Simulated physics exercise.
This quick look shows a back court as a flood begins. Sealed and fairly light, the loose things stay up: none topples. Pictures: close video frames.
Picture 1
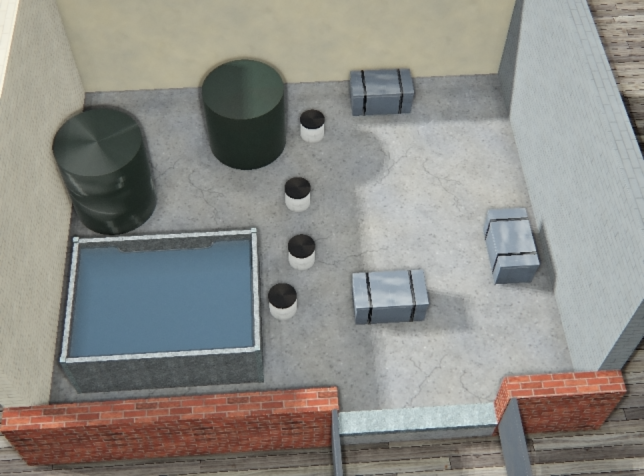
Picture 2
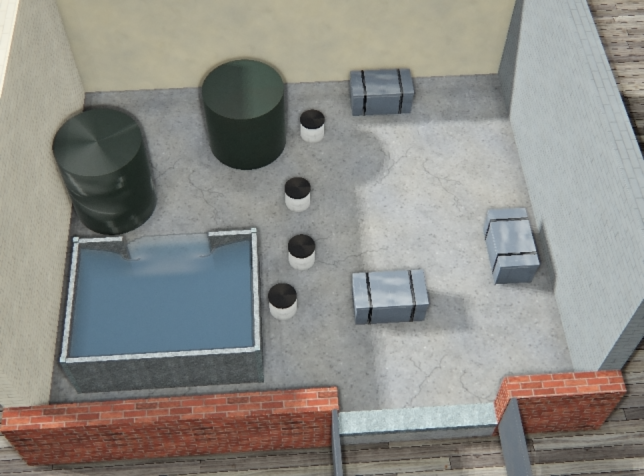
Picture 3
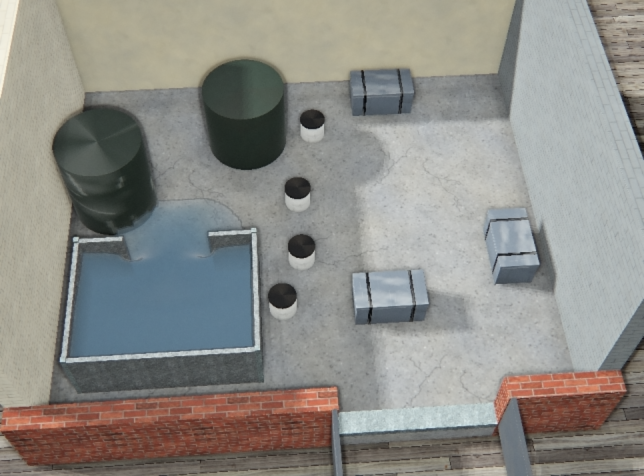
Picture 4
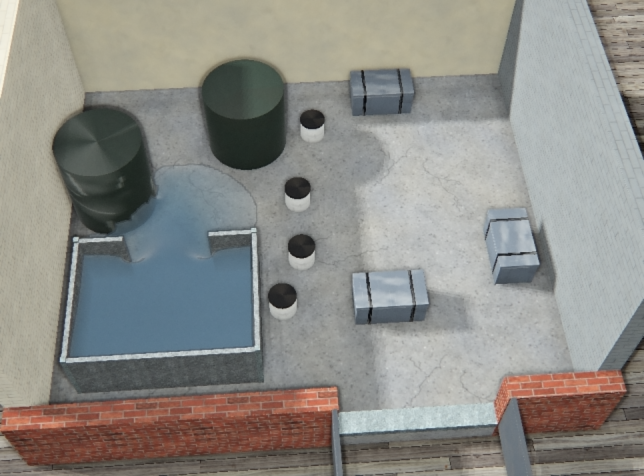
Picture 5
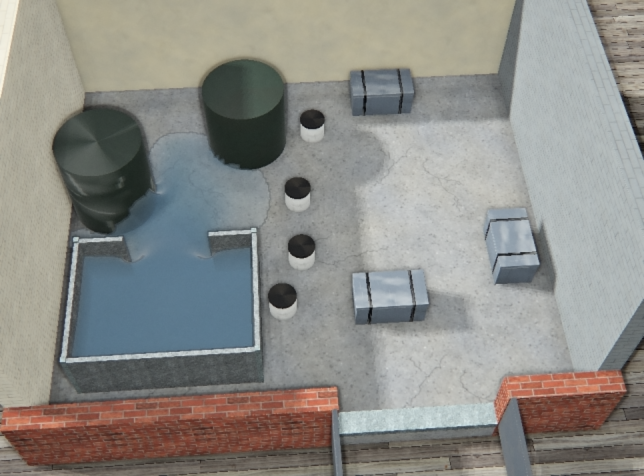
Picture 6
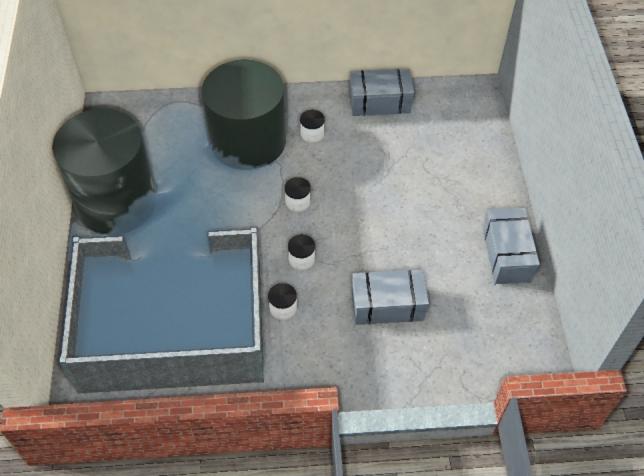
We see a walled court with a pool, two dark tanks, small pails and strapped trunks; a gap opens in the pool's back wall and water spreads across the floor around the tanks, while the objects stay in place.
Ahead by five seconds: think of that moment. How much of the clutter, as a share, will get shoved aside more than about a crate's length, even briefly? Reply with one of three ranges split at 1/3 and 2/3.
Under 1/3.
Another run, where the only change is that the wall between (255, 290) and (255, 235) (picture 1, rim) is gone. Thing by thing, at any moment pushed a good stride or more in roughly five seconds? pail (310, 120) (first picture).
My verdict on that one: Stays short of it.
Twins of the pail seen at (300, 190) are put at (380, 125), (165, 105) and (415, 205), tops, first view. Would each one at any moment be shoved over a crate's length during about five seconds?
Shoved clear, shoved clear, shoved clear.
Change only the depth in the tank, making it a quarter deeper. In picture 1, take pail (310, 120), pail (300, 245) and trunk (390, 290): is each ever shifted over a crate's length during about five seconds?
Answers, in the order asked: Went past the threshold, stayed within the threshold, stayed within the threshold.
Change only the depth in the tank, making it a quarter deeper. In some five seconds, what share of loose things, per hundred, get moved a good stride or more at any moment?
Something like 30 % of the loose things.
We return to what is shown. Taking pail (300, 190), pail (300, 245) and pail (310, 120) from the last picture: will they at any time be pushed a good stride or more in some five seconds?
One by one: Cleared the mark; remained nearby; cleared the mark.
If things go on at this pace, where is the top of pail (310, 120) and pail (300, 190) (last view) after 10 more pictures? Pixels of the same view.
Expect them at roughly (337, 95) and roughly (370, 213).
A moment on, 0 of 7 are well off their spots; 0 afloat.
Next, 2 of 7 are well off their spots; 1 afloat.
Later, 2 of 7 are well off their spots; 1 afloat.
In the end, 2 of 7 are well off their spots, and 2 have been at some point; 1 afloat.
